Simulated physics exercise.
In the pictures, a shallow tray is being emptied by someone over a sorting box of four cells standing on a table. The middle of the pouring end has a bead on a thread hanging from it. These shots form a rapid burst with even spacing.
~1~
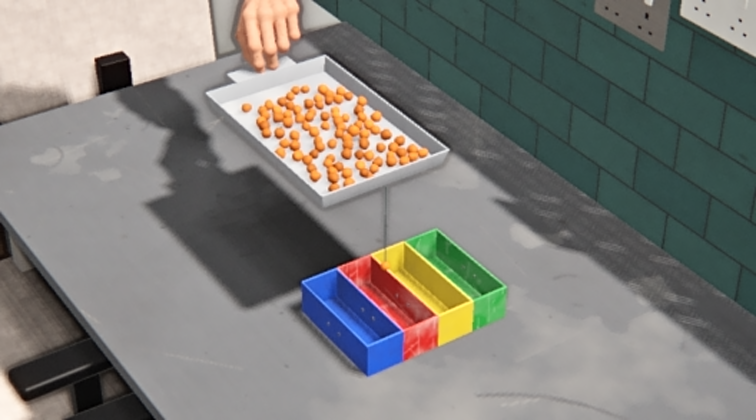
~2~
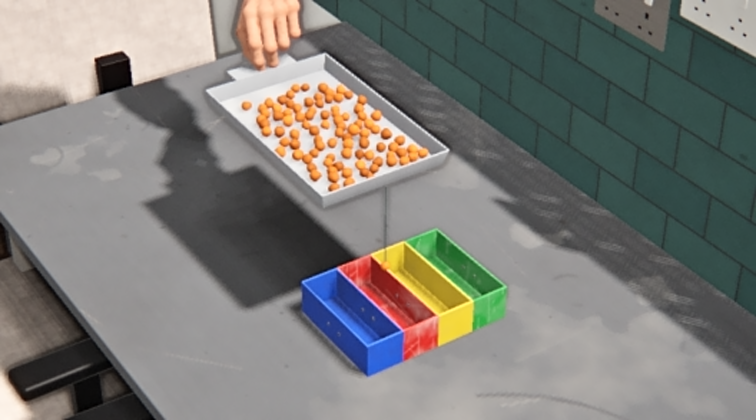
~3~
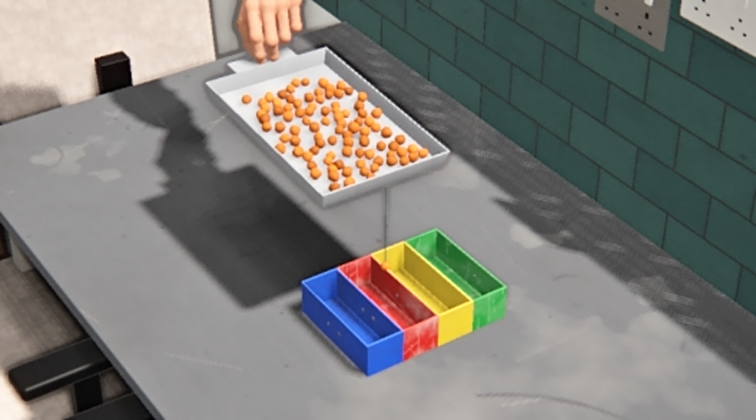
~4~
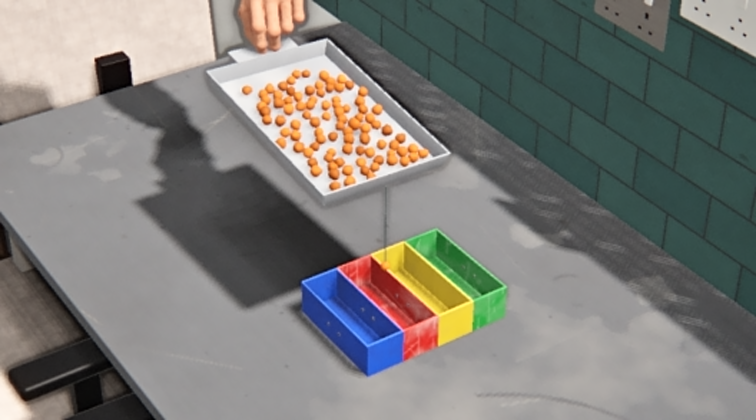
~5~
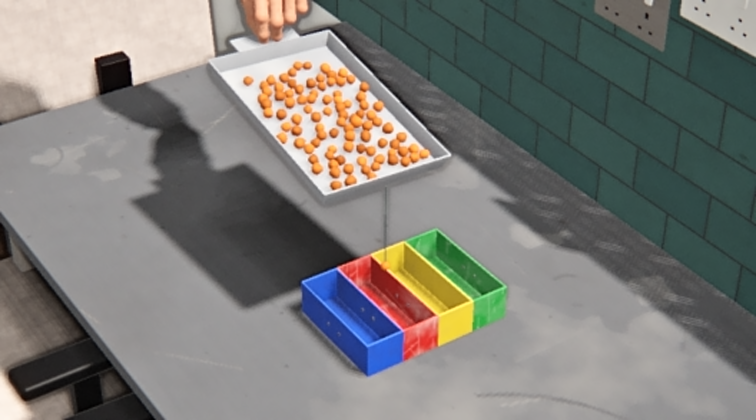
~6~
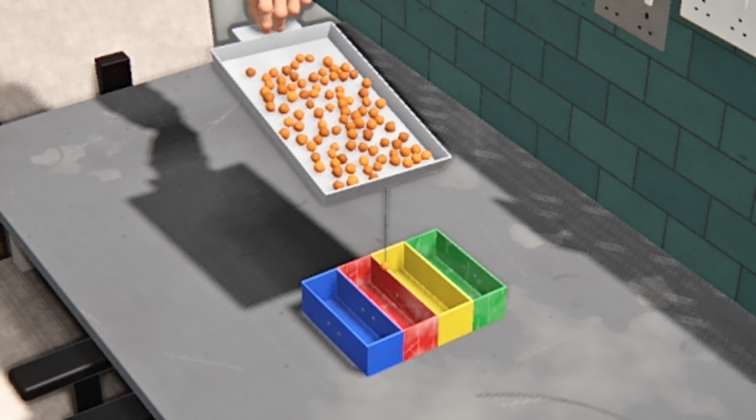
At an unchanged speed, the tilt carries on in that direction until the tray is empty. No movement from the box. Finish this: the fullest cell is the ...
... Green one.
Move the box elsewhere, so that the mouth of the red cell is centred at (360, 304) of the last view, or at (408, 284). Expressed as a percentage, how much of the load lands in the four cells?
About 40 in a hundred, then about 90 in a hundred.
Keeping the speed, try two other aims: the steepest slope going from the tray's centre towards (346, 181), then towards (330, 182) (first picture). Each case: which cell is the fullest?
Try 1 - that blue cell. Try 2 - the cell in blue.
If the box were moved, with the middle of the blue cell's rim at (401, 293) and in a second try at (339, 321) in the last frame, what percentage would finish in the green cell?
About 0 and 40 per cent respectively.
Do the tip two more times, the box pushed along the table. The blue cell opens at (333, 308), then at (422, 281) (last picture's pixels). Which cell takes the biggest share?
Try one: The green cell; try two: Red.
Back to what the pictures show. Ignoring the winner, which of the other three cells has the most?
That one is the yellow one.
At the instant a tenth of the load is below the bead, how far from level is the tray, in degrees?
At roughly 95°.
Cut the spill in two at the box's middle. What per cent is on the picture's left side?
0 per cent or thereabouts.
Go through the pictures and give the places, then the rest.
In the first picture, corners of the pouring end near (324, 192) and (442, 149), level; middle of the load near (339, 134), coated peanuts; bead on its thread near (385, 266); blue cell near (385, 351); red cell near (421, 335); yellow cell near (455, 320); green cell near (489, 306).
In the second picture, corners of the pouring end near (324, 192) and (442, 149), level; middle of the load near (339, 133).
In the third picture, corners of the pouring end near (325, 192) and (443, 150), tipped barely, lowest at the right corner; middle of the load near (339, 131).
In the fourth picture, corners of the pouring end near (326, 191) and (444, 152), tipped a little, lowest at the right corner; middle of the load near (340, 127).
In the fifth picture, corners of the pouring end near (327, 190) and (444, 153), tipped a little, lowest at the right corner; middle of the load near (341, 123).
In the sixth picture, corners of the pouring end near (328, 190) and (445, 155), tipped a little, lowest at the right corner; middle of the load near (343, 120); blue cell near (385, 351); red cell near (421, 335); yellow cell near (455, 320); green cell near (489, 306).
Shortly afterwards, tray tipped steeply; the whole lot on the tray.
Next, tray tipped right over; near two thirds on the tray; a little in the green cell; near a third falling or outside the box.
Some moments later, tray tipped past a quarter turn; near half in the green cell; near a quarter in the yellow cell; a little in the red cell; a little falling or outside the box.
In the end, tray tipped past a quarter turn; near half in the green cell; near a quarter in the yellow cell; a little in the red cell; none at all in the blue cell; a little outside the box.
